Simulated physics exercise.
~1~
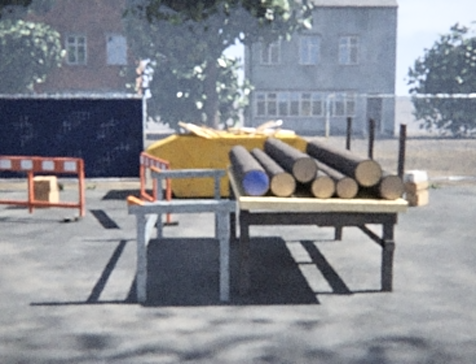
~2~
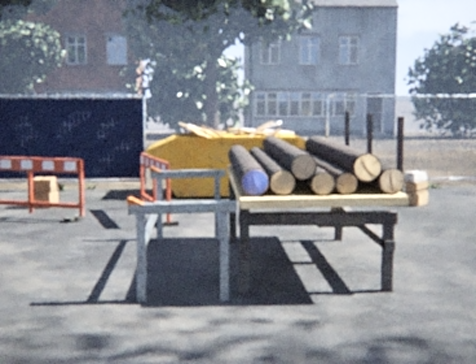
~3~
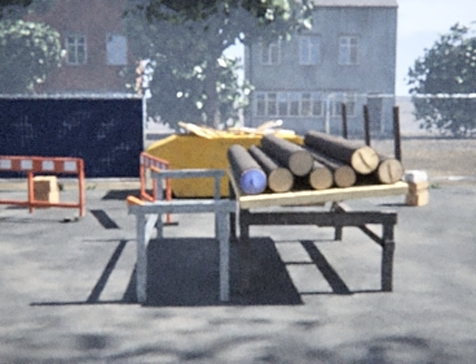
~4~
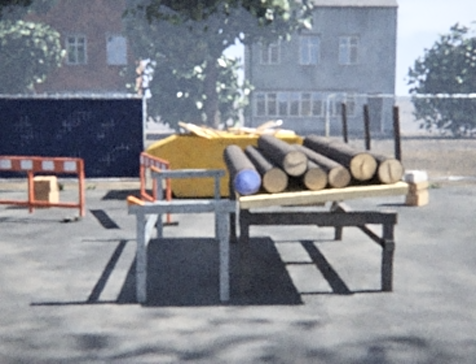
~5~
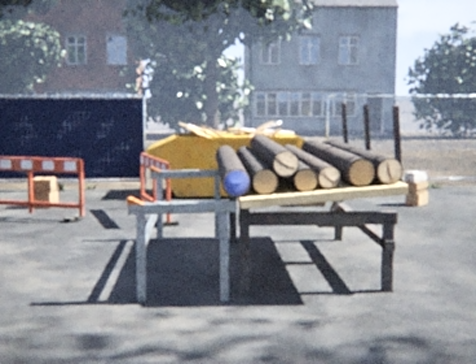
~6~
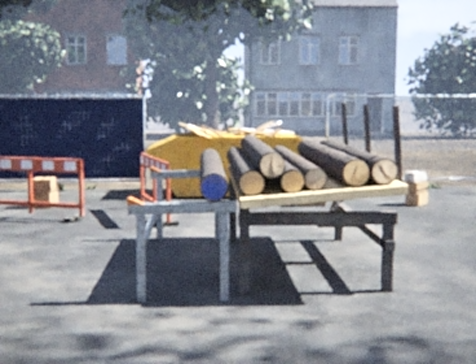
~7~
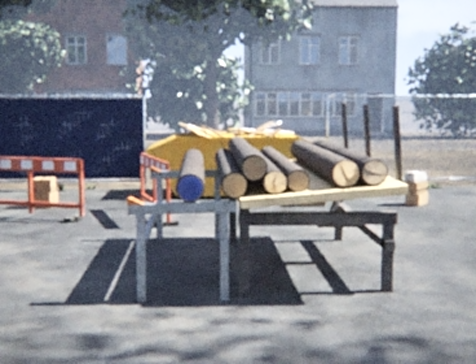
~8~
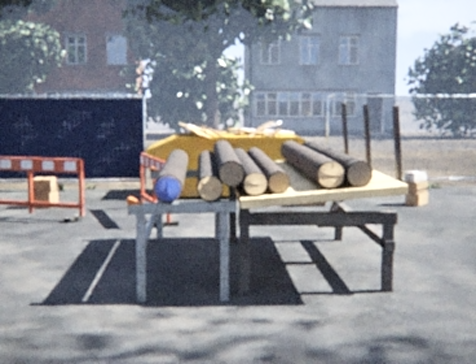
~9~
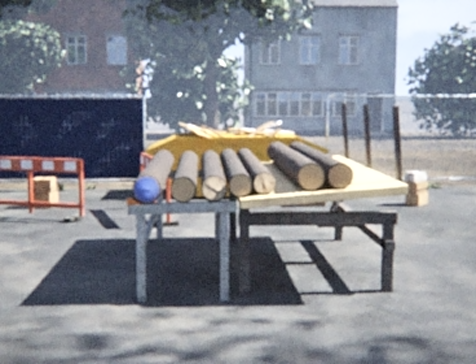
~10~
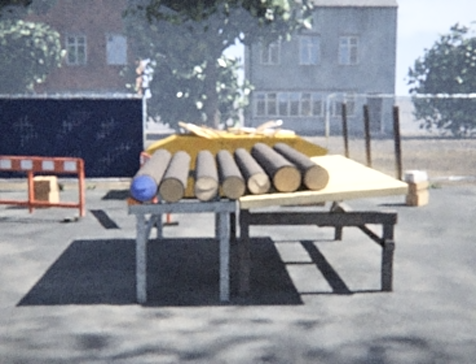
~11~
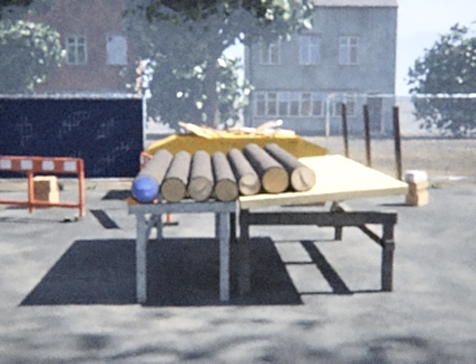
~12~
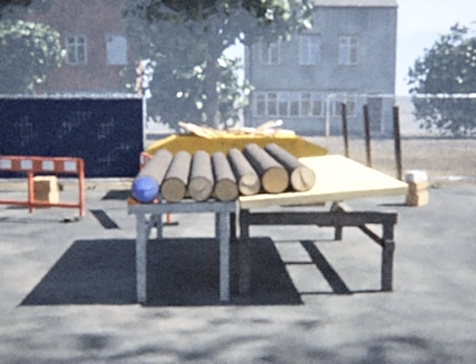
Timber poles roll left off a tilting deck onto a rack and settle in a row.
